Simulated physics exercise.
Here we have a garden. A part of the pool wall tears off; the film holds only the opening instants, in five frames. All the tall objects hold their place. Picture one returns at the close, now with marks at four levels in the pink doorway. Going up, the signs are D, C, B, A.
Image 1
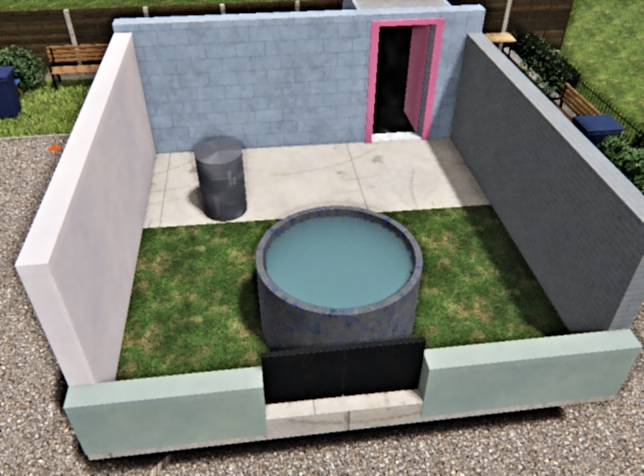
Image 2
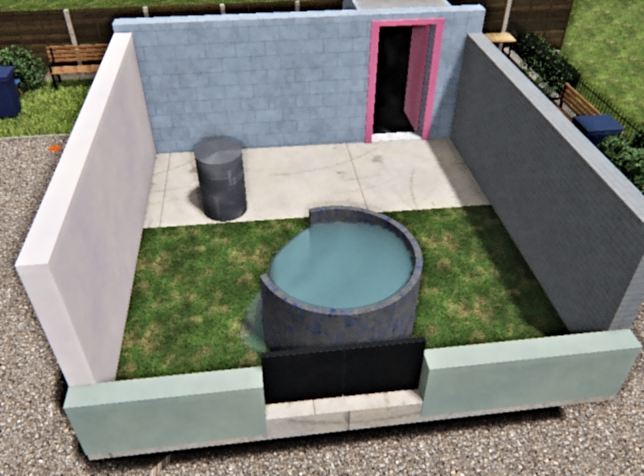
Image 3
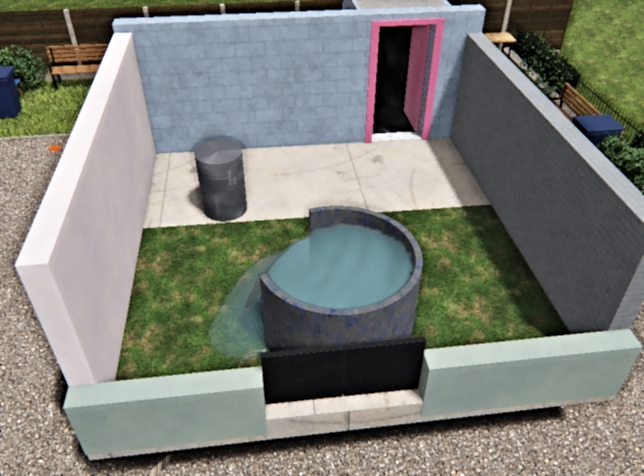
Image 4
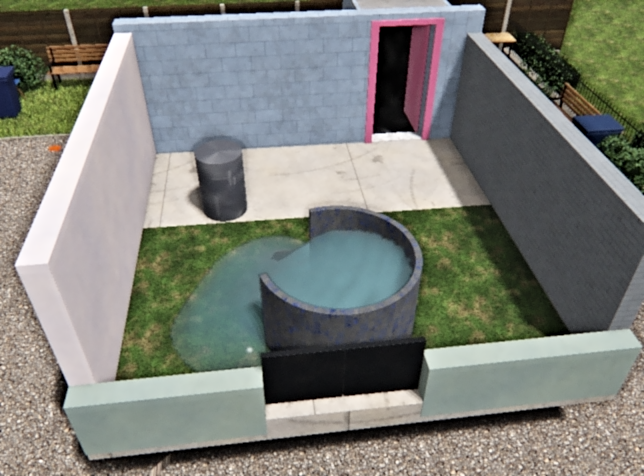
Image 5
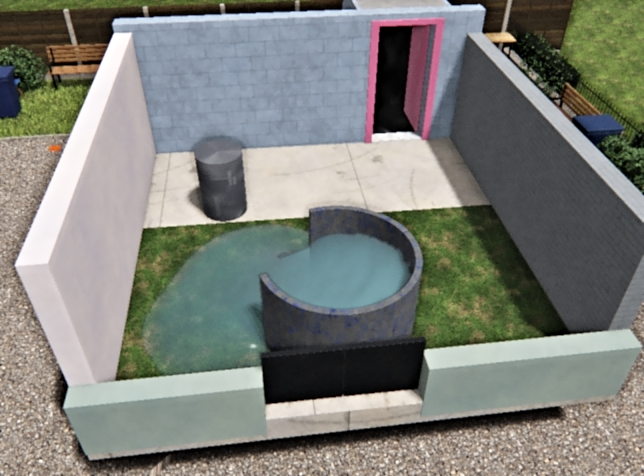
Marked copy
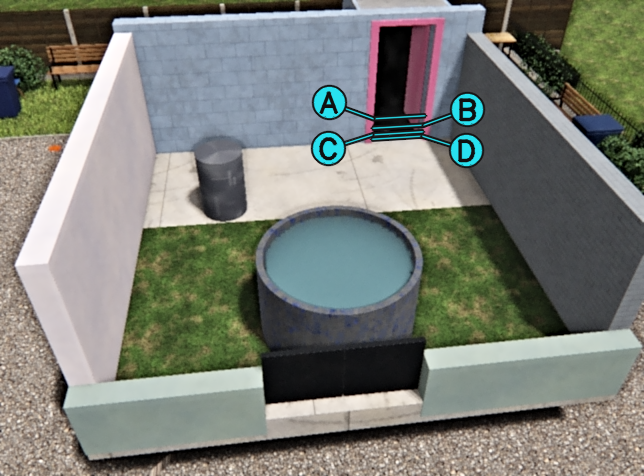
Water pours from a round pool's open left side and spreads across the walled garden's grass.
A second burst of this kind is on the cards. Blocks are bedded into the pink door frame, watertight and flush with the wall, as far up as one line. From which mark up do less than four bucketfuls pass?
That is line C.
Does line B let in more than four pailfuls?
No, that is safe.
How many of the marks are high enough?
Three.
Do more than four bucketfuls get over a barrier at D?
Yes, it does.
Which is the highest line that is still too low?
It is D.
On the marked copy, A at (399, 117); B at (398, 126); C at (397, 133); D at (397, 137); from the bottom up D, C, B, A.
Choosing A, nothing gets over.
Choosing B, nothing gets over.
Choosing C, a splash gets over, under a bucket.
Choosing D, about 8 bucketfuls get in.
